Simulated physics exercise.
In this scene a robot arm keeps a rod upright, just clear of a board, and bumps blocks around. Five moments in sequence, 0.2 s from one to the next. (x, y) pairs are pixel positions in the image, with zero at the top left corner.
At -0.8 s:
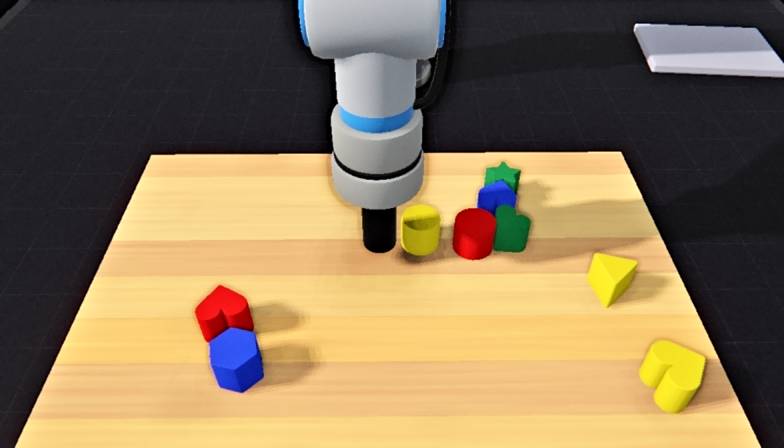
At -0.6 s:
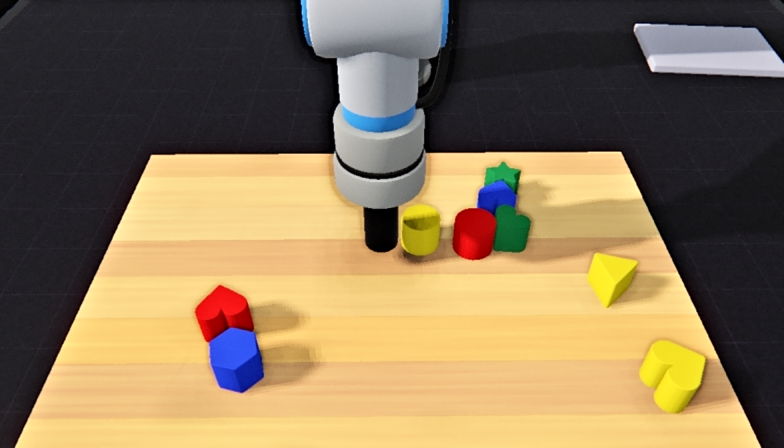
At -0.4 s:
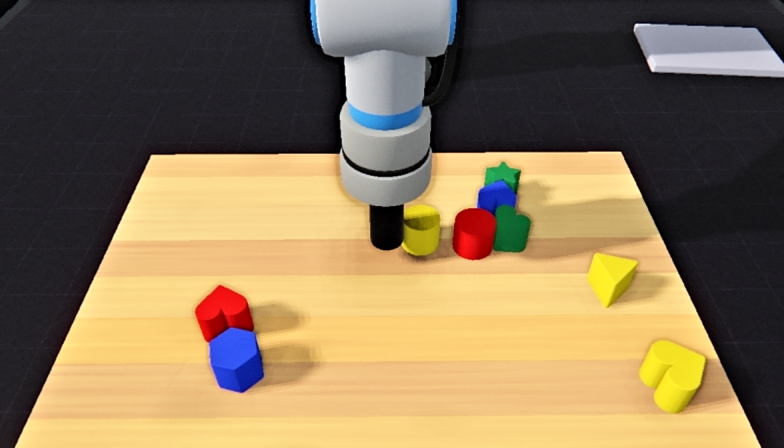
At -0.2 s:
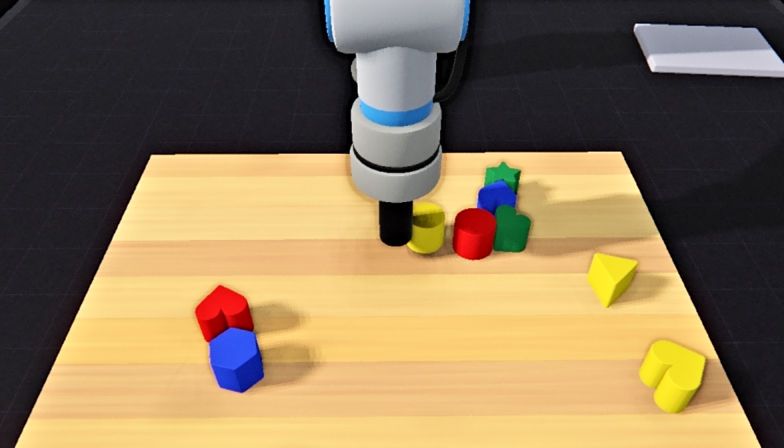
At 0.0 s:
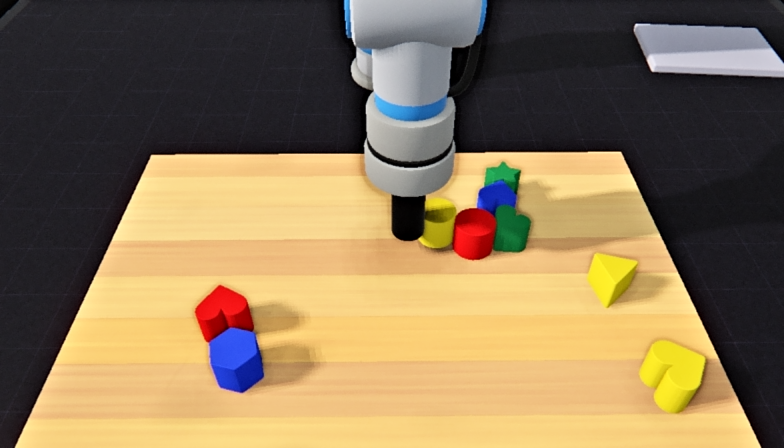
On a light wooden board scattered with coloured blocks, a robot arm's black rod moved slightly right and nudged the yellow cylinder a short way toward the red one, while the other blocks stayed still.
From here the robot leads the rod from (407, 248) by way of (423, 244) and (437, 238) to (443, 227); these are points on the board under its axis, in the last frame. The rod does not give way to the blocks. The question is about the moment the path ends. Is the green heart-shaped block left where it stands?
No, that is not what happens.
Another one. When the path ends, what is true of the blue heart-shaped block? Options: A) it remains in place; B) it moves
B.
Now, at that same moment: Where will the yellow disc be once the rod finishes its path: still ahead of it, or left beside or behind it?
It is still in front.
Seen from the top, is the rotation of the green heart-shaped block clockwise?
Answer: No.
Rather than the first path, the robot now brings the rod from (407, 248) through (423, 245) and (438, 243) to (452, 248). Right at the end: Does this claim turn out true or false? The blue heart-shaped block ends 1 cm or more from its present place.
The claim does not hold.
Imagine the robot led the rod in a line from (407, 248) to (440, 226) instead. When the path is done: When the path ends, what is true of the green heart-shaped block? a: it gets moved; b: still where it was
The correct letter is a.
The first path, step by step. Halfway along, rod at (433, 224); yellow disc at (457, 200); red disc at (489, 218); green heart-shaped block at (528, 221), turned 25° anticlockwise.
At the end, rod at (444, 210); yellow disc at (469, 187); red disc at (489, 217); blue heart-shaped block at (507, 190), turned 25° clockwise; green heart-shaped block at (528, 221), turned 25° anticlockwise.
